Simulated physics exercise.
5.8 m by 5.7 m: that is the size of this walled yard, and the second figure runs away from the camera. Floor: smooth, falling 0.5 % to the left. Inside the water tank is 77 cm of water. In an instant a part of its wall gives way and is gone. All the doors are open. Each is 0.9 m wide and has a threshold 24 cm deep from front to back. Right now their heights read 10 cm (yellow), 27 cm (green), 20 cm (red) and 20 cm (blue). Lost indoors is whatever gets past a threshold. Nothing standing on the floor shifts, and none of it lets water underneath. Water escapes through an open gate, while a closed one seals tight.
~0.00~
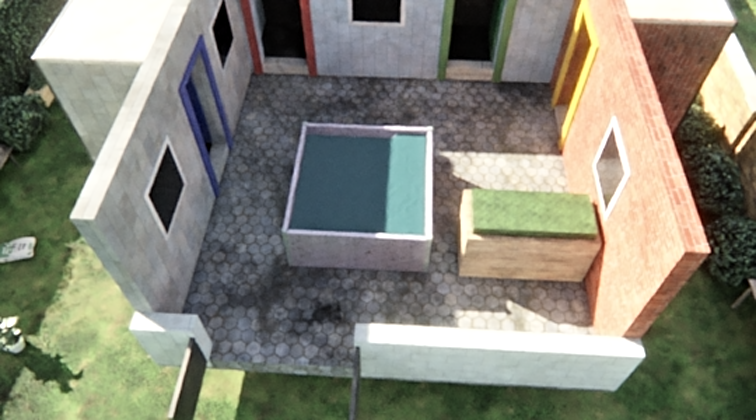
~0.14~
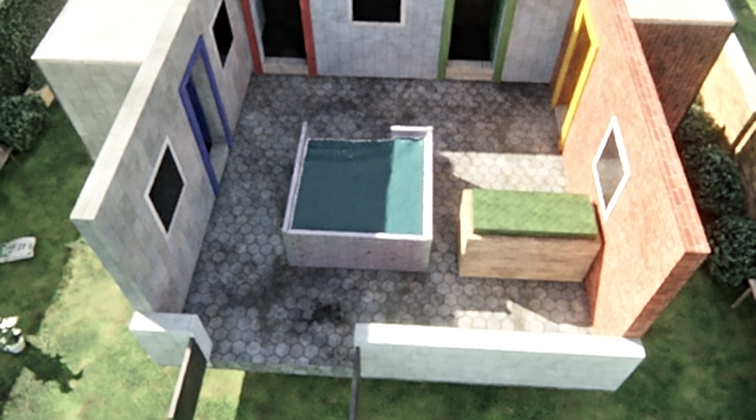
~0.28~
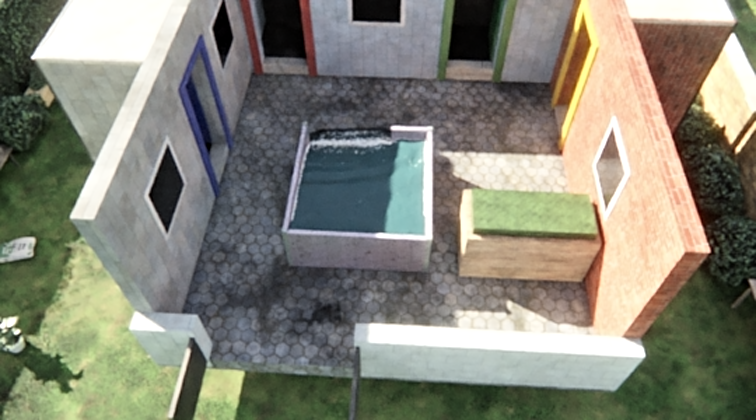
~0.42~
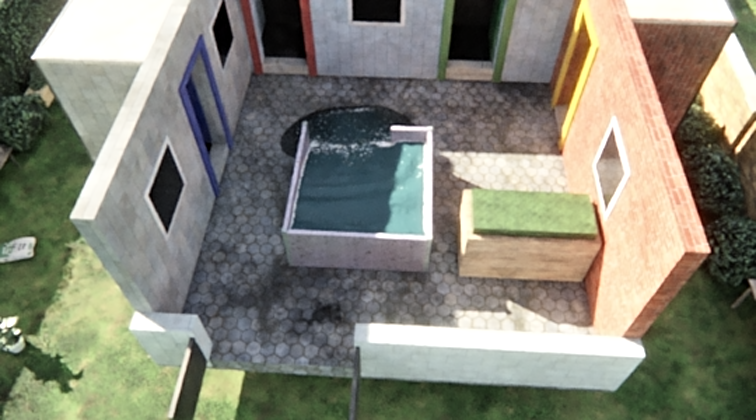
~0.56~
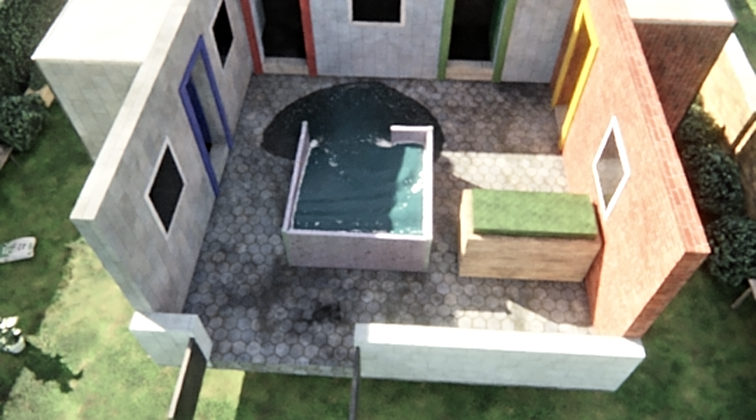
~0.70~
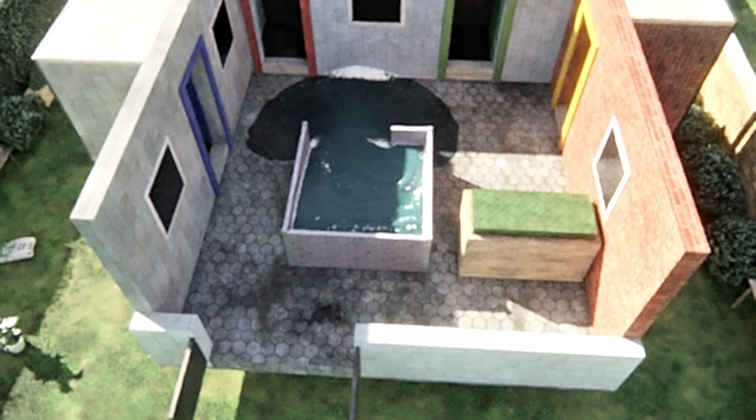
In the video, part of the far wall of a square water tank in a walled yard disappears, and water pours through the gap, spreading in a widening dark pool across the paving toward the back wall between the red and green doors.
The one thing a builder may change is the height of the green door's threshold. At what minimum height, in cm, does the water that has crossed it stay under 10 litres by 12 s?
From about 11.5 cm.
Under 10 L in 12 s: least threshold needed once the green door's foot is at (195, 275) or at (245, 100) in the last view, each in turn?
Around 8.5 and 34 cm respectively.
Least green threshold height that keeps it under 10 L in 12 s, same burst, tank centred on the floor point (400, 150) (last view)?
Some 14.0 cm.
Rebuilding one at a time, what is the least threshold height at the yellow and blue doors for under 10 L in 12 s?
About 18 cm at yellow and about 8.0 cm at blue.
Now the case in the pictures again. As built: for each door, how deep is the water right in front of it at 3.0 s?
Depth (cm): Yellow 21 / green 13 / red 33 / blue 12.
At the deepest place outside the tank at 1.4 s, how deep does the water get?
Around 50 centimetres.
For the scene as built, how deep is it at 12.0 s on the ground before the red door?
Some 9.5 centimetres.
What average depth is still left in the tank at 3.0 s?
It averages near 26 cm.
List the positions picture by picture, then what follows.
Still water, 77 cm deep, in the water tank at (362, 180); the green door at (475, 36) is dry, in the first frame.
The front is at a hidden place, 0.3 m from the gap on the far side; 0.3 m2 of floor is wet, 77 cm left at the back, in the second frame.
Water pours out on the far side and has run 0.8 m, to a hidden place; about 12 cm deep outside, 77 cm at the back, in the third frame.
The front is at (371, 108), 1.4 m from the gap on the far side; 2.5 m2 of floor is wet, 77 cm left at the back, in the fourth frame.
The gap is on the far side, the front 2.1 m out at (364, 84); the back of the water tank holds 70 cm, in the fifth frame.
Water pours out on the far side and has run 2.2 m, to (316, 76); about 6 cm deep outside, 65 cm at the back; the green door at (475, 36), 3.1 m from the gap, is still 0.9 m from the nearest water, in the sixth frame.
After 1.4 s water covers 30 % of the floor, deepest (50 cm) near (252, 76); 14 cm at the green door, 0 litres in over its 27 cm threshold.
After 3.0 s water covers 55 % of the floor, deepest (36 cm) near (261, 76); 13 cm at the green door, 0 litres in over its 27 cm threshold.
After 12.0 s water covers 100 % of the floor, deepest (12 cm) near (436, 217); 8 cm at the green door, 0 litres in over its 27 cm threshold.
At the green door as built, the water arrived by 1.1 s and peaked near 16 cm at 2.0 s.
With a threshold of 10.5 cm, 17 litres would have come in within the 12 s; with 14 cm, 3 litres. So under 10 litres takes about 11.5 cm.
